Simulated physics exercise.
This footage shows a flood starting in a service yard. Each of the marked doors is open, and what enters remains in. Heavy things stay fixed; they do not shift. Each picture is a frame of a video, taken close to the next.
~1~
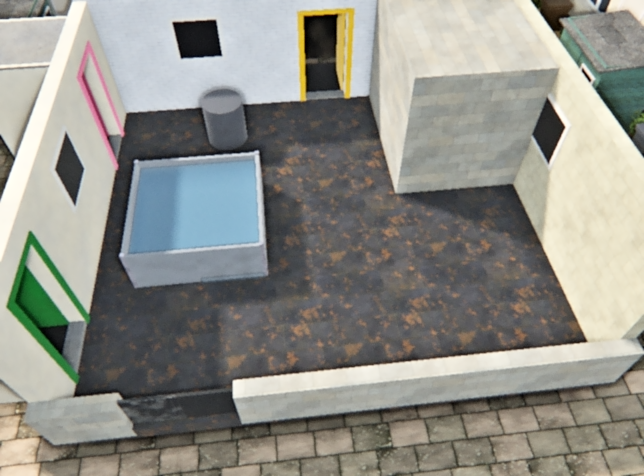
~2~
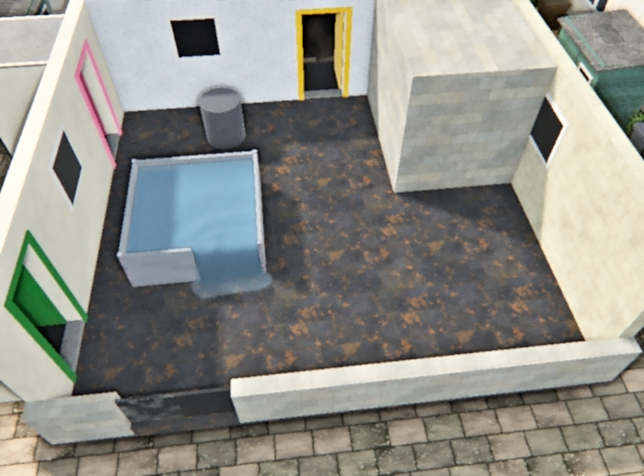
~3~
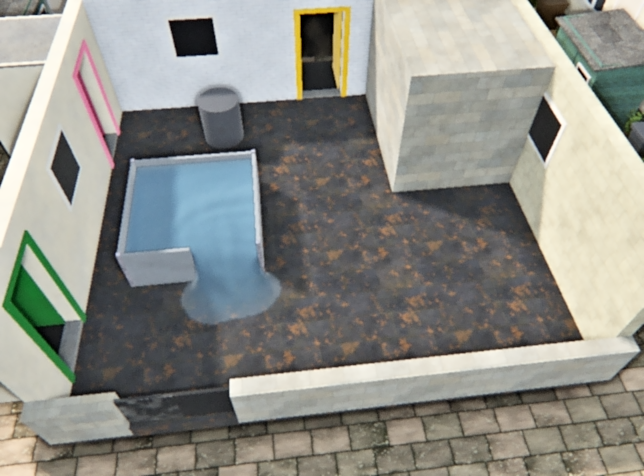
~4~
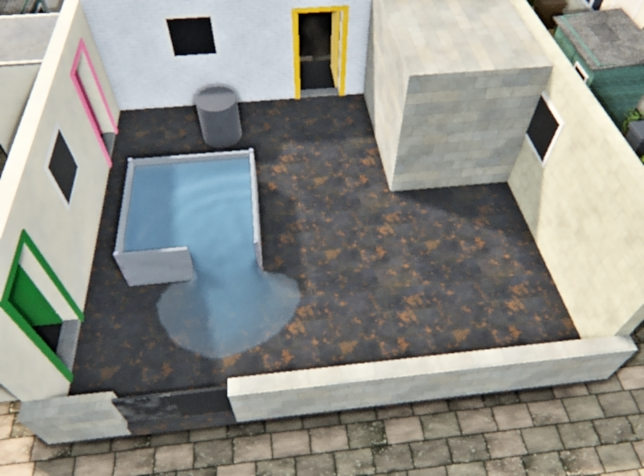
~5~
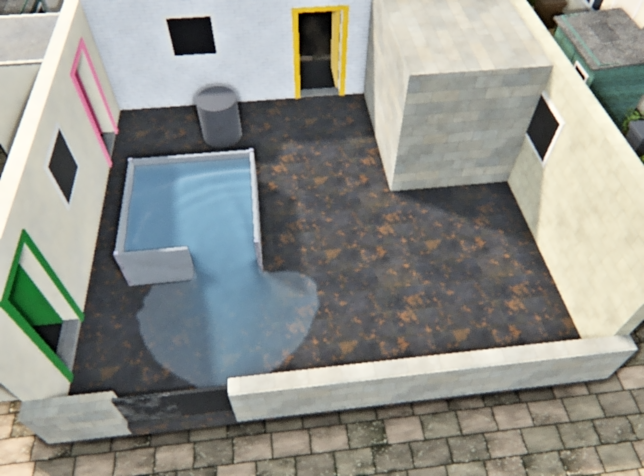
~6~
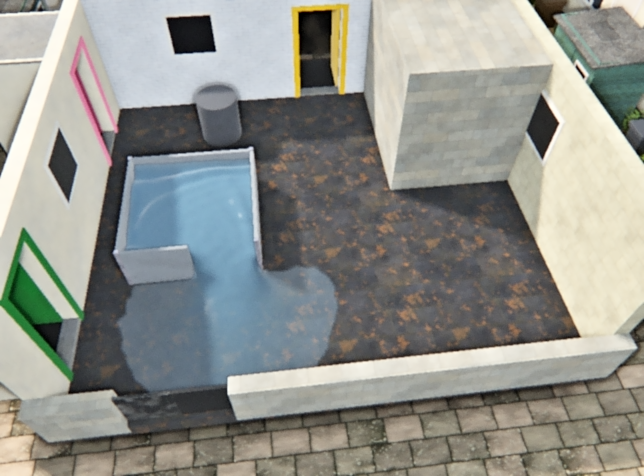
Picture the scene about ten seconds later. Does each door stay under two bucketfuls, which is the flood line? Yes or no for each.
Green door - no, it floods; pink door - yes, stays under; yellow door - yes, stays under.
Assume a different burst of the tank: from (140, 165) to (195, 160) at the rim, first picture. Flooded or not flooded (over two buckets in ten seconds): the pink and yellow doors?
One by one: Pink ends up above, yellow ends up above.
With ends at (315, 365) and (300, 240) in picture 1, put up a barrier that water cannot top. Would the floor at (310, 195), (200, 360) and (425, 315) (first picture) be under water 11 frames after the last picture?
The first is still bare, the second inundated and the third inundated.
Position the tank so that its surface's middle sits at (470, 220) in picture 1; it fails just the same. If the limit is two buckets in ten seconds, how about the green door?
Note: Green door, limit exceeded.
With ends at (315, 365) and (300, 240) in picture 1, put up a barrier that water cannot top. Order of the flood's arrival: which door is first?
It's the green-painted one.
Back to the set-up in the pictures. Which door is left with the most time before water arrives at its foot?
That would be the yellow one.
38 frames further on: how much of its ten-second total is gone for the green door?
Roughly 90 per cent.
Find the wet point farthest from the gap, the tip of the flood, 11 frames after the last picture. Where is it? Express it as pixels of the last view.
(566, 360).
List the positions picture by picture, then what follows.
In the first frame, still water in the water tank at (196, 204).
In the second frame, water pours out at (229, 264) and has run to (269, 276).
In the third frame, water pours out at (228, 266) and has run to (199, 317).
In the fourth frame, the front is at (207, 353), out from the gap at (226, 266).
In the fifth frame, the front is at a hidden place, out from the gap at (226, 266).
In the sixth frame, the front is at a hidden place, out from the gap at (226, 264).
A moment on, water covers 20 % of the floor; the green door wet at the sill, nothing in, the pink door not reached, the yellow door not reached.
Next, water covers 25 % of the floor; the green door wet at the sill, nothing in, the pink door not reached, the yellow door not reached.
Then, water covers 45 % of the floor; the green door over two buckets in, the pink door not reached, the yellow door not reached.
Later, water covers 70 % of the floor; the green door over two buckets in, the pink door wet at the sill, nothing in, the yellow door not reached.
In the end, water covers 95 % of the floor; the green door over two buckets in, the pink door wet at the sill, nothing in, the yellow door wet at the sill, nothing in.
